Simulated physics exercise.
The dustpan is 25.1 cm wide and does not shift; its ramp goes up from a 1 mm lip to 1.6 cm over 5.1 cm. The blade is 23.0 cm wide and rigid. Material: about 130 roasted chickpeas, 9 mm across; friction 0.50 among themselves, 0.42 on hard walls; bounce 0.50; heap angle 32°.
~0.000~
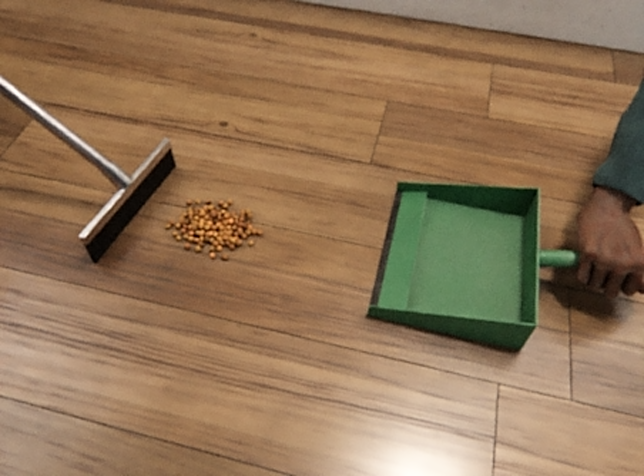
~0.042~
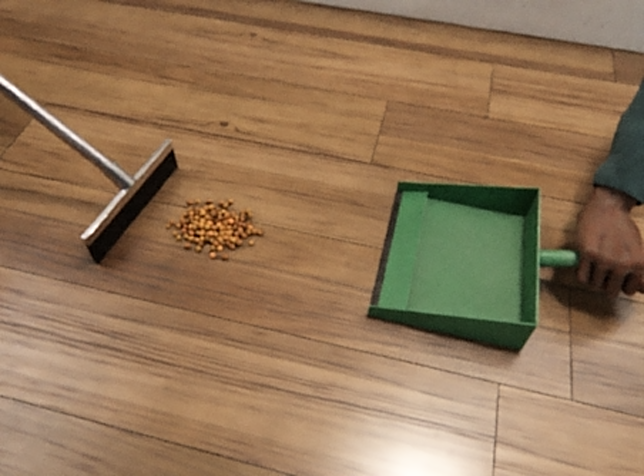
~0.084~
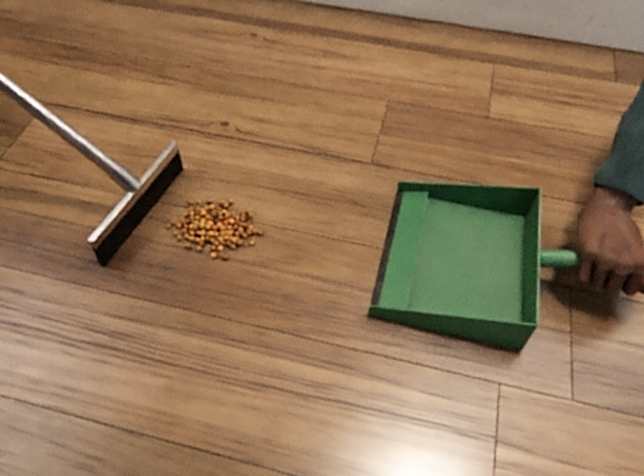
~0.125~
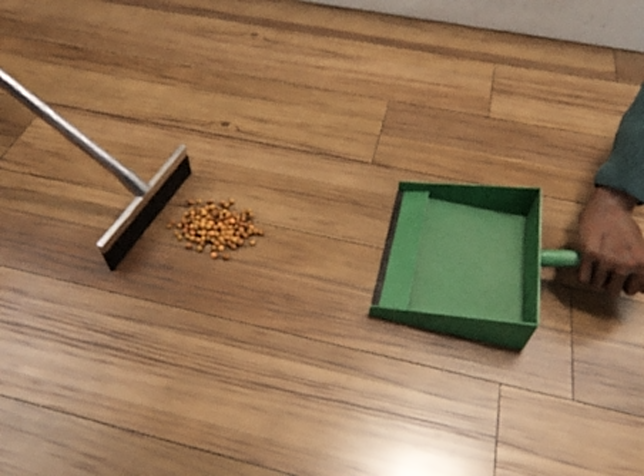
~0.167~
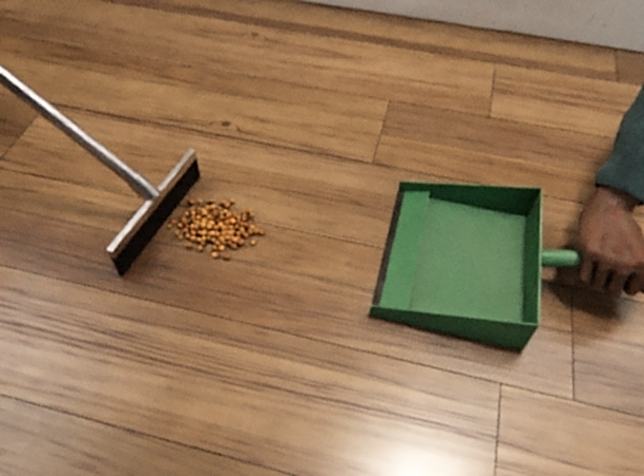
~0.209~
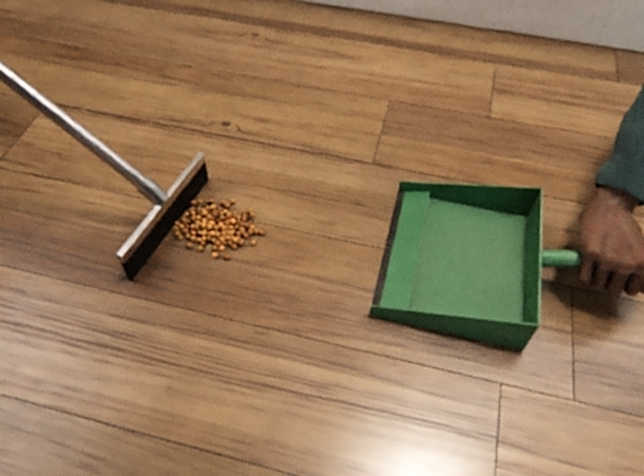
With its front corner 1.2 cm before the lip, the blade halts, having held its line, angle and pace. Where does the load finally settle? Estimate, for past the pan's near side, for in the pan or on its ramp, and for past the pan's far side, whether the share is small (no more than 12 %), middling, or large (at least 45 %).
Estimate - near side: Middling, pan: Middling, far side: Small.
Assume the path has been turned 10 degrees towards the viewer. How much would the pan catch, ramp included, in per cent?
In that case around 5 per cent.
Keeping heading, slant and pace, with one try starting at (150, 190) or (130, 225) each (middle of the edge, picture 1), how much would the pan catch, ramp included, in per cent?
Around 25 percent, then around 20 percent.
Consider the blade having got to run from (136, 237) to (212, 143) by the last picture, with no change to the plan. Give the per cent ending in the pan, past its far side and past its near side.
Pan: 0, far side: 0, near side: 0.
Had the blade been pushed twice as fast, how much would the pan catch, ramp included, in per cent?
I'd guess it lands at about 25 per cent.
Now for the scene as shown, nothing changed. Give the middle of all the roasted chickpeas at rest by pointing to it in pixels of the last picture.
Centre at rest: Approx. (375, 296) px.
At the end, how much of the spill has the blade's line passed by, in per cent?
10 %.
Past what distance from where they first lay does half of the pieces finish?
Median: Approx. 30 cm.
After 0.58 s, middle of the blade 19 cm from the lip; 0 % over the lip, far side 0 %, near side 5 %.
Then, at 0.83 s, middle of the blade 9 cm from the lip; 0 % over the lip, far side 0 %, near side 20 %.
After 1.18 s, middle of the blade 3 cm from the lip; 30 % over the lip, far side 0 %, near side 30 %.
At rest (1.6 s), near side 30 %, pan 30 %, far side 0 %, in front of the lip or behind the blade 40 %.
